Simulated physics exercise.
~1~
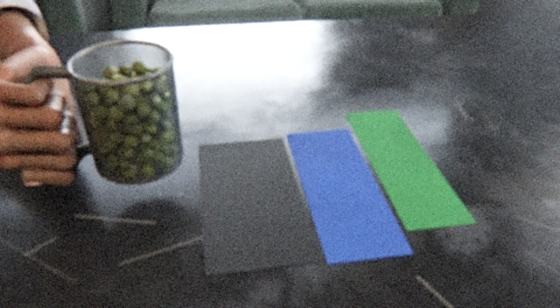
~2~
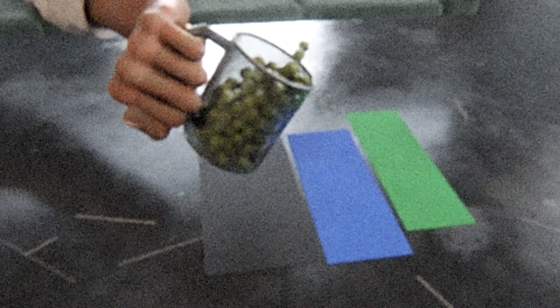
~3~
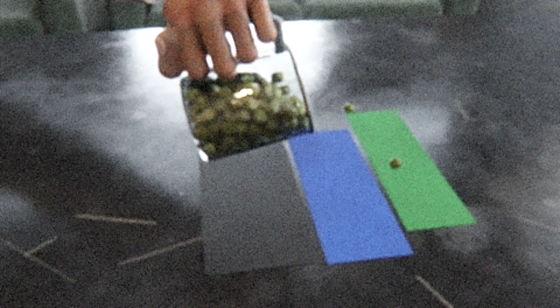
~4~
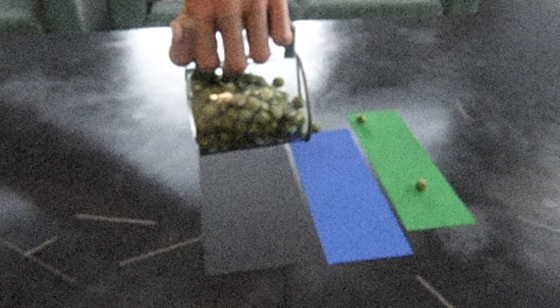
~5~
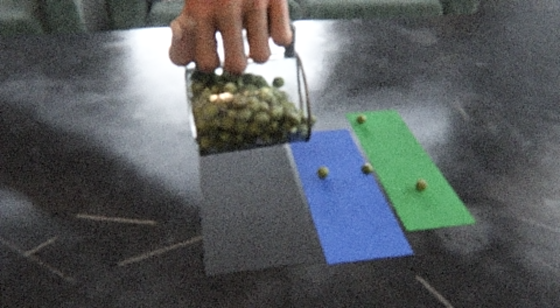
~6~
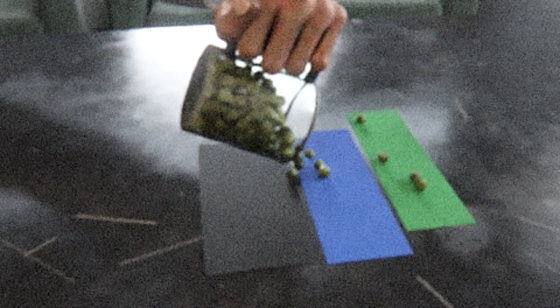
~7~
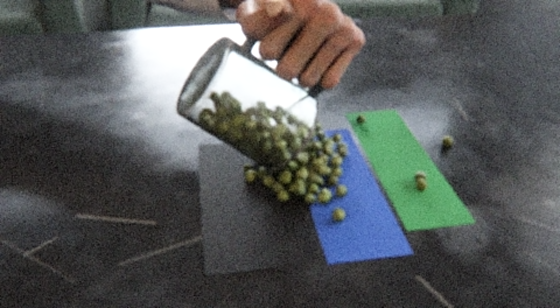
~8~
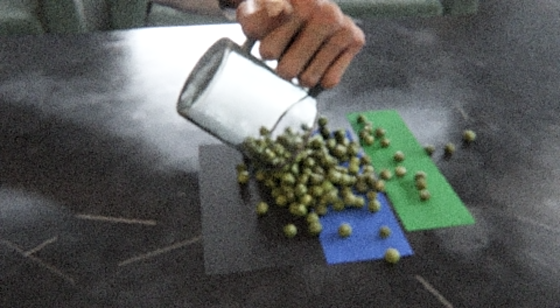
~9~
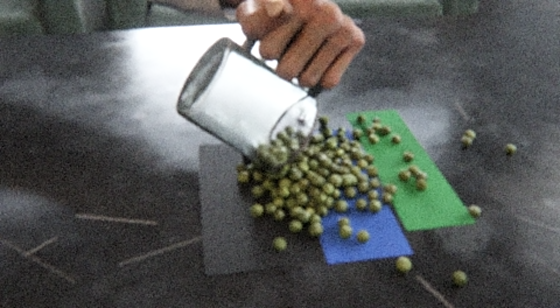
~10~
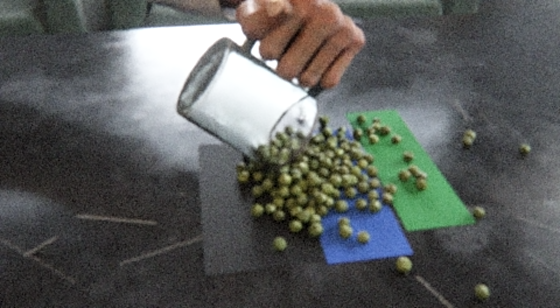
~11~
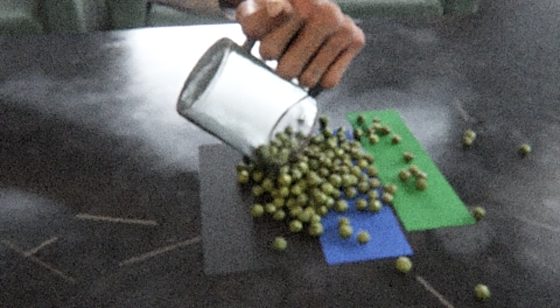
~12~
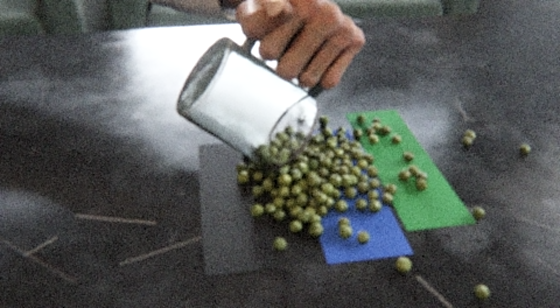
On a dark table with black, blue and green mats, a hand carried a glass mug of small olives rightward and tipped it, paused as a few rolled out, then tilted further, spilling a heap mostly over the black and blue mats.
